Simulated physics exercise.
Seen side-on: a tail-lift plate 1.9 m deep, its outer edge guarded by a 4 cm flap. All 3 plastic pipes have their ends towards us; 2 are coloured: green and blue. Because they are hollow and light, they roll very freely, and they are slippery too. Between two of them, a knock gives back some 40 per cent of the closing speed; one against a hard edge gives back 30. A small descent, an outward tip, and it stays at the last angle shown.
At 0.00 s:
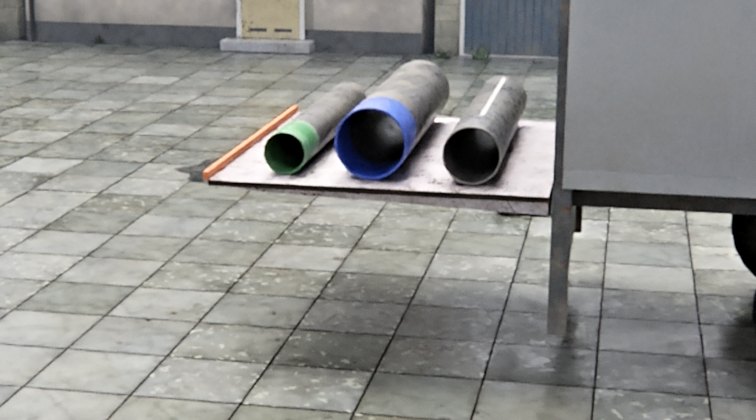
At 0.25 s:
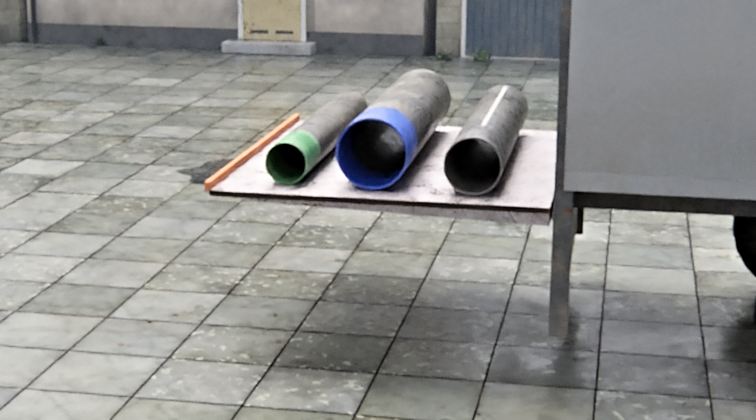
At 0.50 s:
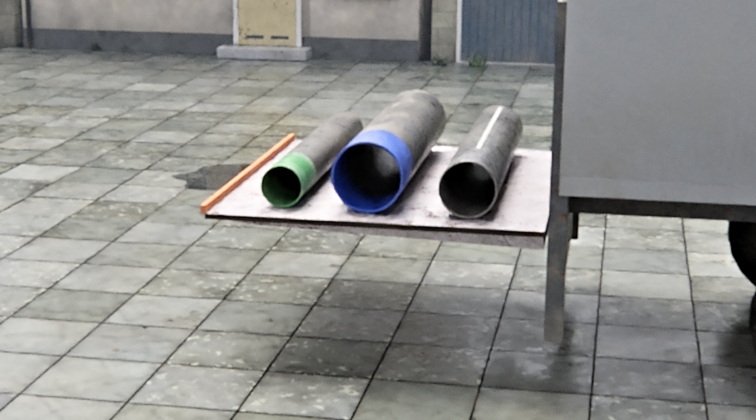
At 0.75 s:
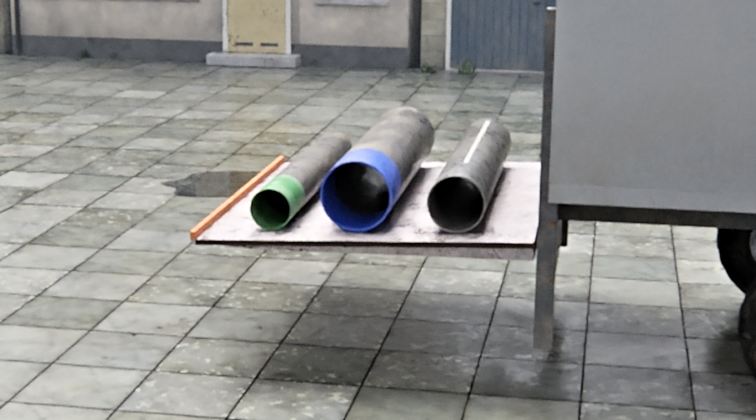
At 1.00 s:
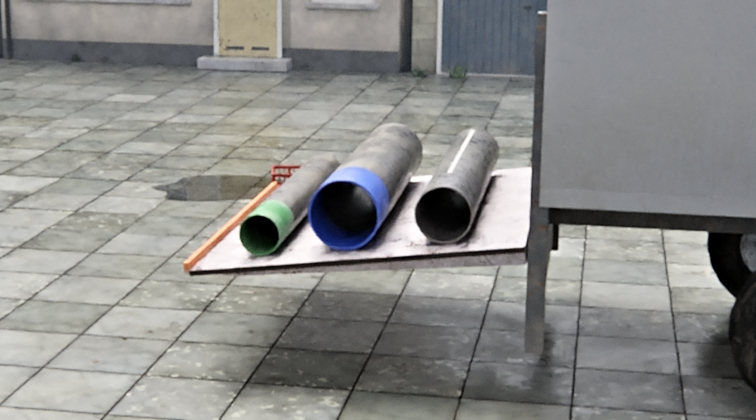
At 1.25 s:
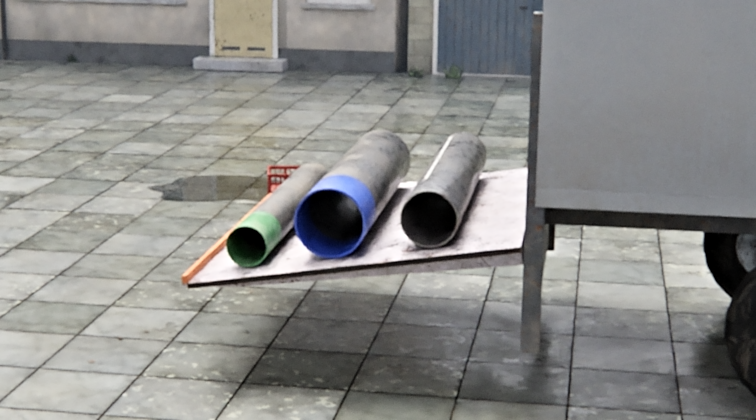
In a paved yard, three pipes, one green-ended and one blue-ended, lay on a plate beside a grey truck body as it lowered slightly, then tilted down to the left, the pipes shifting slightly left.
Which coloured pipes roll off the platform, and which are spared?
Green clears the stop, and Blue clears the stop.
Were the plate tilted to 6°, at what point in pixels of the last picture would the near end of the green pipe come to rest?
It would finish close to (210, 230) in the last picture.
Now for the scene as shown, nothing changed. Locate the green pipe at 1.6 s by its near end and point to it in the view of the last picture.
Around pixel (217, 251).
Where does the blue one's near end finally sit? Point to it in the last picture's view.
It ends up close to (249, 338).
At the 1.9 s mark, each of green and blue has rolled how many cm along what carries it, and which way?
Green has shifted 35 left and blue 45 left.
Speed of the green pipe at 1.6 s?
0.6 m/s, roughly.
By 1.6 s, green is on the plate, 15 cm from the stop, rolling left; blue is on the plate, 65 cm from the stop, rolling left; 0 gone from the plate.
By 1.9 s, green is on the plate, 5 cm from the stop, rolling left; blue is on the plate, 40 cm from the stop, rolling left; 0 gone from the plate.
By 2.3 s, green is over the stop and falling; blue is on the plate, 15 cm from the stop, rolling left; 1 gone from the plate.
By 2.7 s, green is on the ground; blue is over the stop and falling; 2 gone from the plate.
Finally (5.6 s), green is on the ground; blue is on the ground; 3 gone from the plate.
